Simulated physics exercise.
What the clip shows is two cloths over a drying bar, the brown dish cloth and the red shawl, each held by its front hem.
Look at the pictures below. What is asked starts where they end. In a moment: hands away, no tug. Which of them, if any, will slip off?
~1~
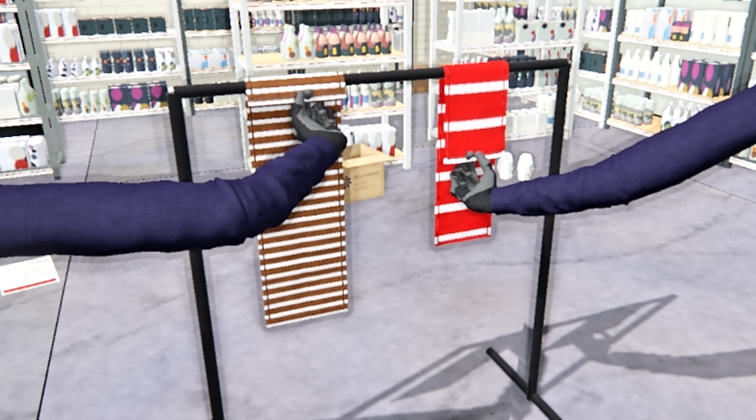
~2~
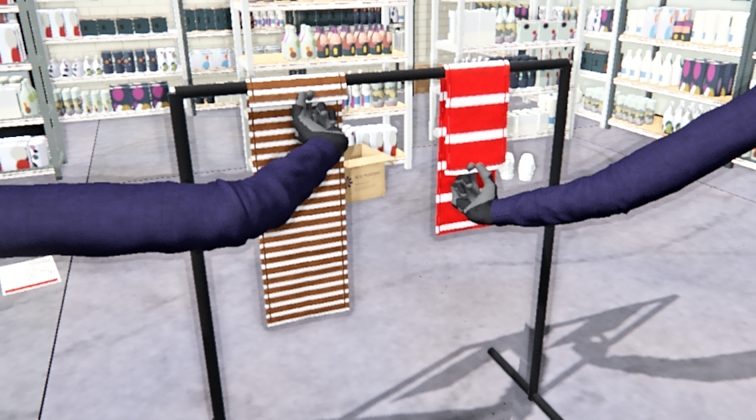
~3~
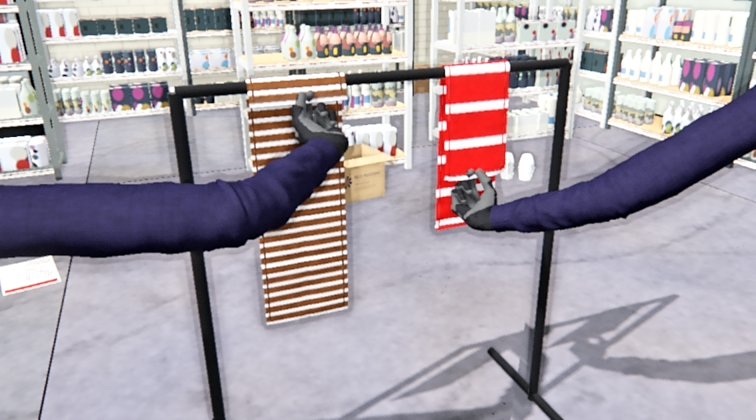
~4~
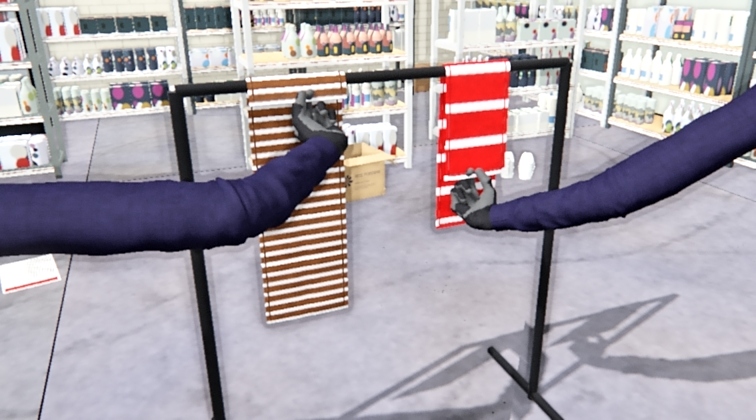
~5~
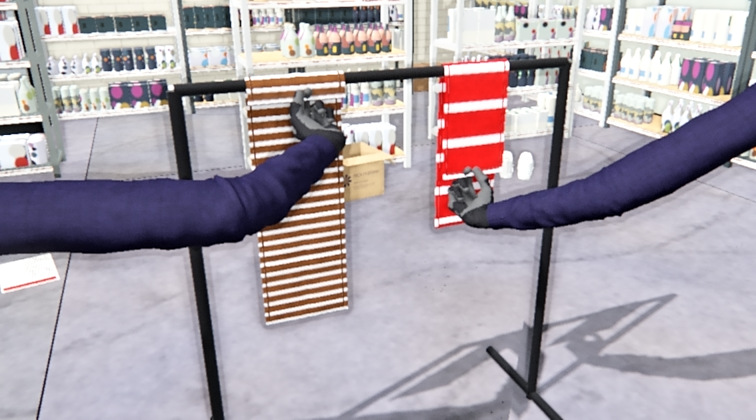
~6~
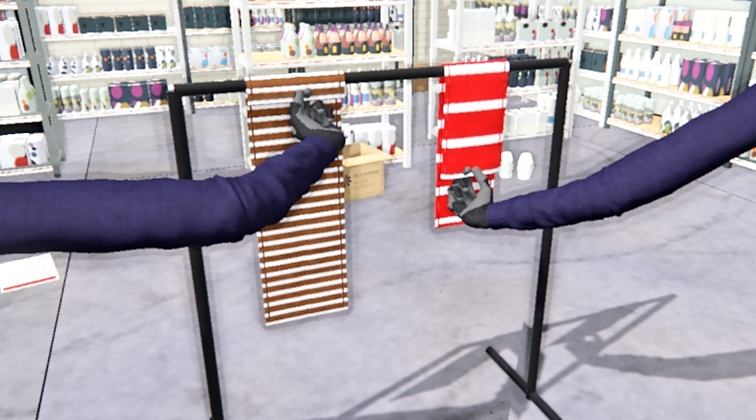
Brown dish cloth - will slip off; red shawl - will not.
Then, 0.44 s after the last picture, dish cloth clear of the rail and dropping near (311, 380); shawl still hanging.
Then, 0.76 s after the last picture, dish cloth in a heap on the floor; shawl still hanging.
At rest, dish cloth in a heap on the floor; shawl still hanging. The brown dish cloth slides off and the red shawl hangs there.
